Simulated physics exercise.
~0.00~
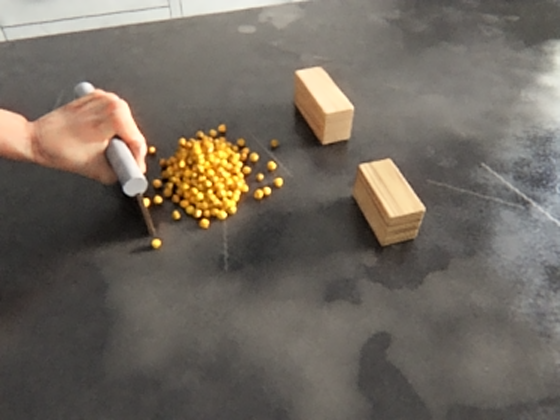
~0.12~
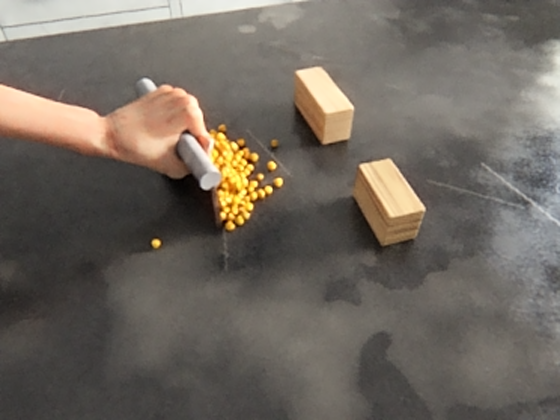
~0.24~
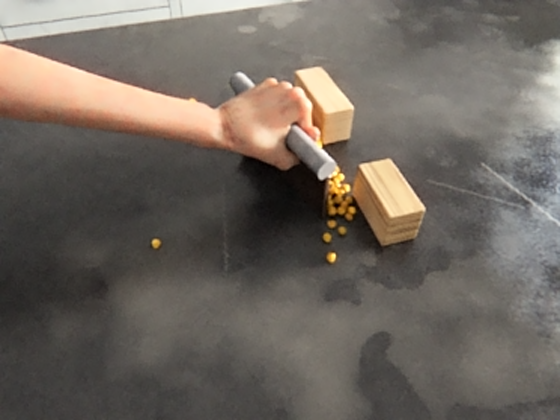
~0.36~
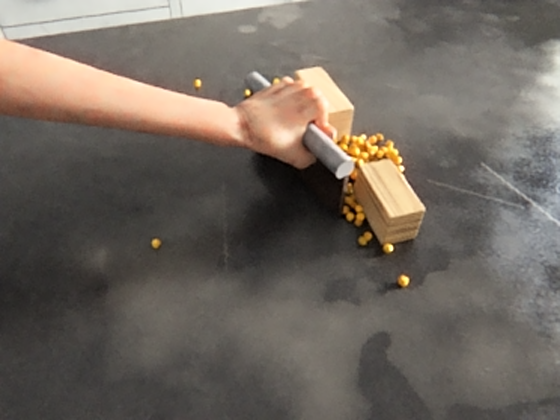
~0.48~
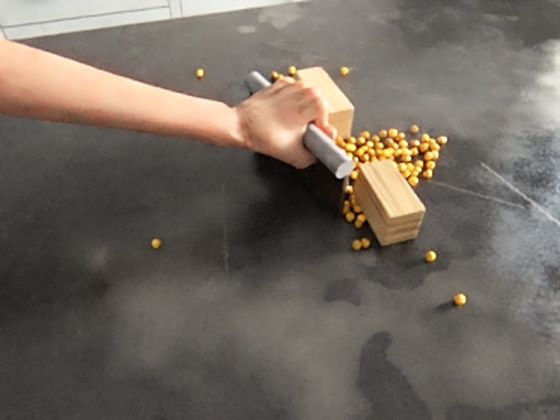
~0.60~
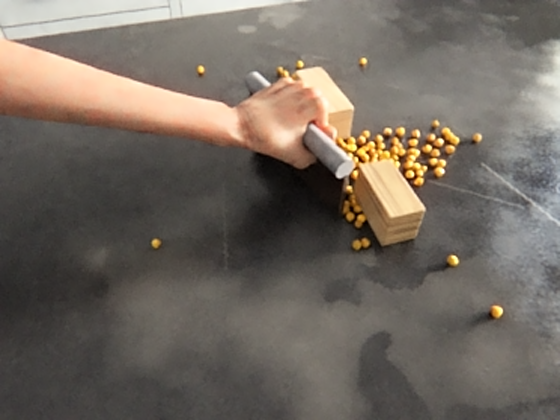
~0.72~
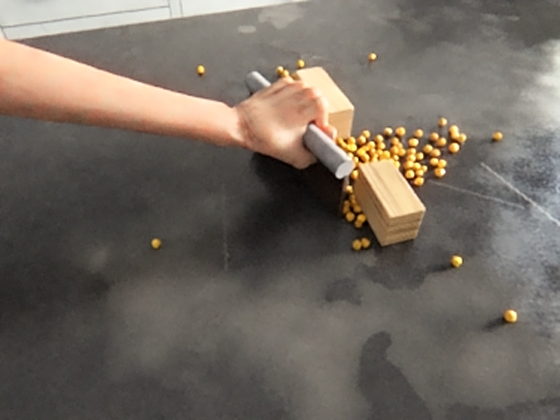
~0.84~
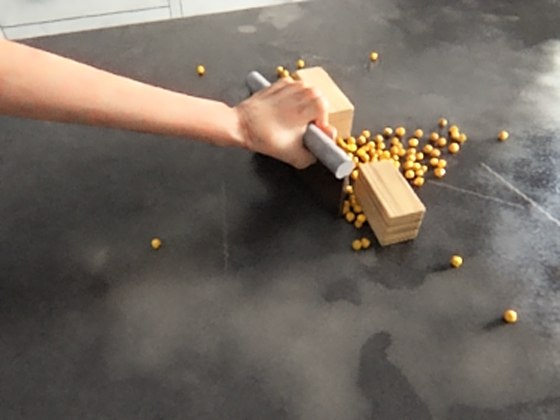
A heap of yellow maize kernels sits on a dark, stained surface, seen from above at an angle, with two pale wooden blocks standing apart to its right. A hand at the left grips a grey-handled scraper and pushes the heap rightward, leaving one kernel behind. The kernels bunch up against the blocks, and some squeeze through the gap as the blade stops there. They fan out beyond it while a few stray kernels roll farther right. At the end the hand stays still, with kernels spread past the gap and others beside the blocks.
